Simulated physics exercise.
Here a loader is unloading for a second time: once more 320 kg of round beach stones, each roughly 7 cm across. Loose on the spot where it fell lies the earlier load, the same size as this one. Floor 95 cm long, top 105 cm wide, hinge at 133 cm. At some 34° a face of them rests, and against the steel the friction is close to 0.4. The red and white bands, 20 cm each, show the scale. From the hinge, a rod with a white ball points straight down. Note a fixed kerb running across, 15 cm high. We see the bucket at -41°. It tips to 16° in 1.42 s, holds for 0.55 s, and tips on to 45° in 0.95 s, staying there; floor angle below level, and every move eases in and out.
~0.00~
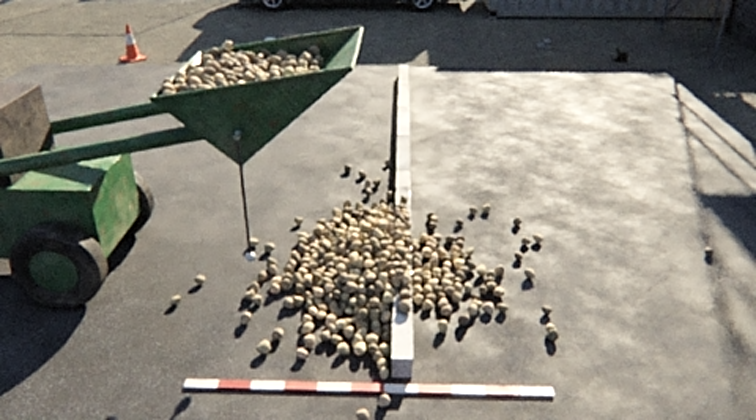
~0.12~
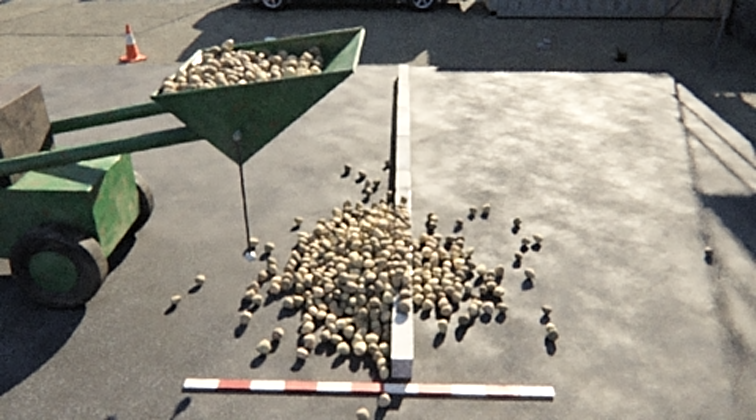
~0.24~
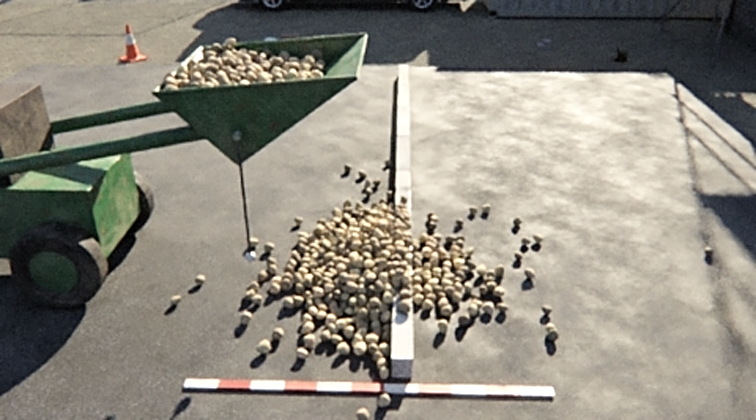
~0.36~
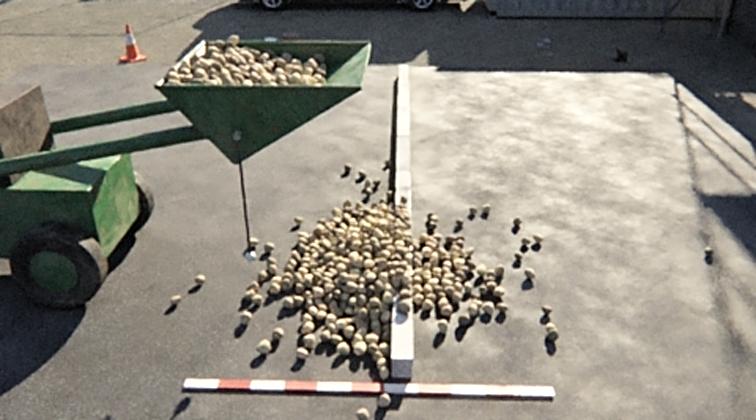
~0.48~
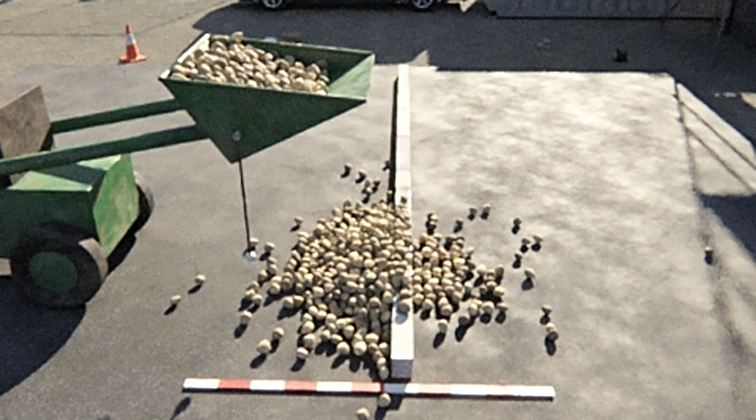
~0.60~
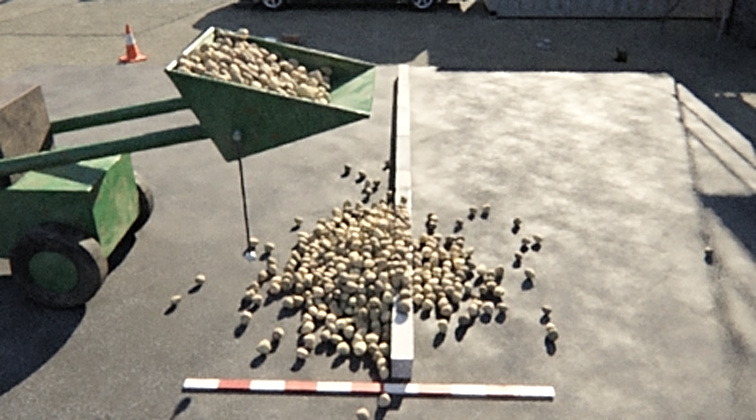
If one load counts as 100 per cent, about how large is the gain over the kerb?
Around 61 per cent.
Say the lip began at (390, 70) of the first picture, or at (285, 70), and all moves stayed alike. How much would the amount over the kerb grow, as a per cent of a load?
Roughly 90 and 10 per cent, in that order.
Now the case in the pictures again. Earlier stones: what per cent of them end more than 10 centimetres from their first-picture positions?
The answer is about 10 per cent.
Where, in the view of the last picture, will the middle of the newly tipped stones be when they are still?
(423, 259).
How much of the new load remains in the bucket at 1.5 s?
Roughly 95 per cent is still inside.
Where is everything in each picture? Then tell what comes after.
In the first picture, lip at (352, 69), floor tilted -41°, highest stones at (238, 57). The earlier load is highest near (392, 244), 25 cm above ground level, 86 % on this side of the kerb, 15 % over the kerb.
In the second picture, the bucket is at -40°, its lip at (354, 71); the top of the load is at (239, 56); the stones move at 0.1 m/s on average.
In the third picture, lip at (357, 78), floor tilted -37°, highest stones at (220, 57); the stones move at 0.1 m/s on average.
In the fourth picture, the bucket is at -32°, its lip at (362, 88); the top of the load is at (219, 52); the stones move at 0.2 m/s on average.
In the fifth picture, lip at (367, 101), floor tilted -26°, highest stones at (221, 48); the stones move at 0.2 m/s on average.
In the sixth picture, lip at (370, 116), floor tilted -19°, highest stones at (223, 43); the stones move at 0.2 m/s on average.
After 1.1 s the floor is at 7°; in per cent of one load, 100 in the bucket, 86 on this side of the kerb, 15 over the kerb; the foremost stones are at (559, 271).
After 1.5 s the floor is at 16°; in per cent of one load, 96 in the bucket, 90 on this side of the kerb, 15 over the kerb; the foremost stones are at (559, 271).
After 3.4 s the floor is at 45°; in per cent of one load, 0 in the bucket, 125 on this side of the kerb, 75 over the kerb; the foremost stones are at (588, 270).
After 5.9 s the floor is at 45°; in per cent of one load, 0 in the bucket, 124 on this side of the kerb, 76 over the kerb; the foremost stones are at (590, 271). Net gain over the kerb, 61.
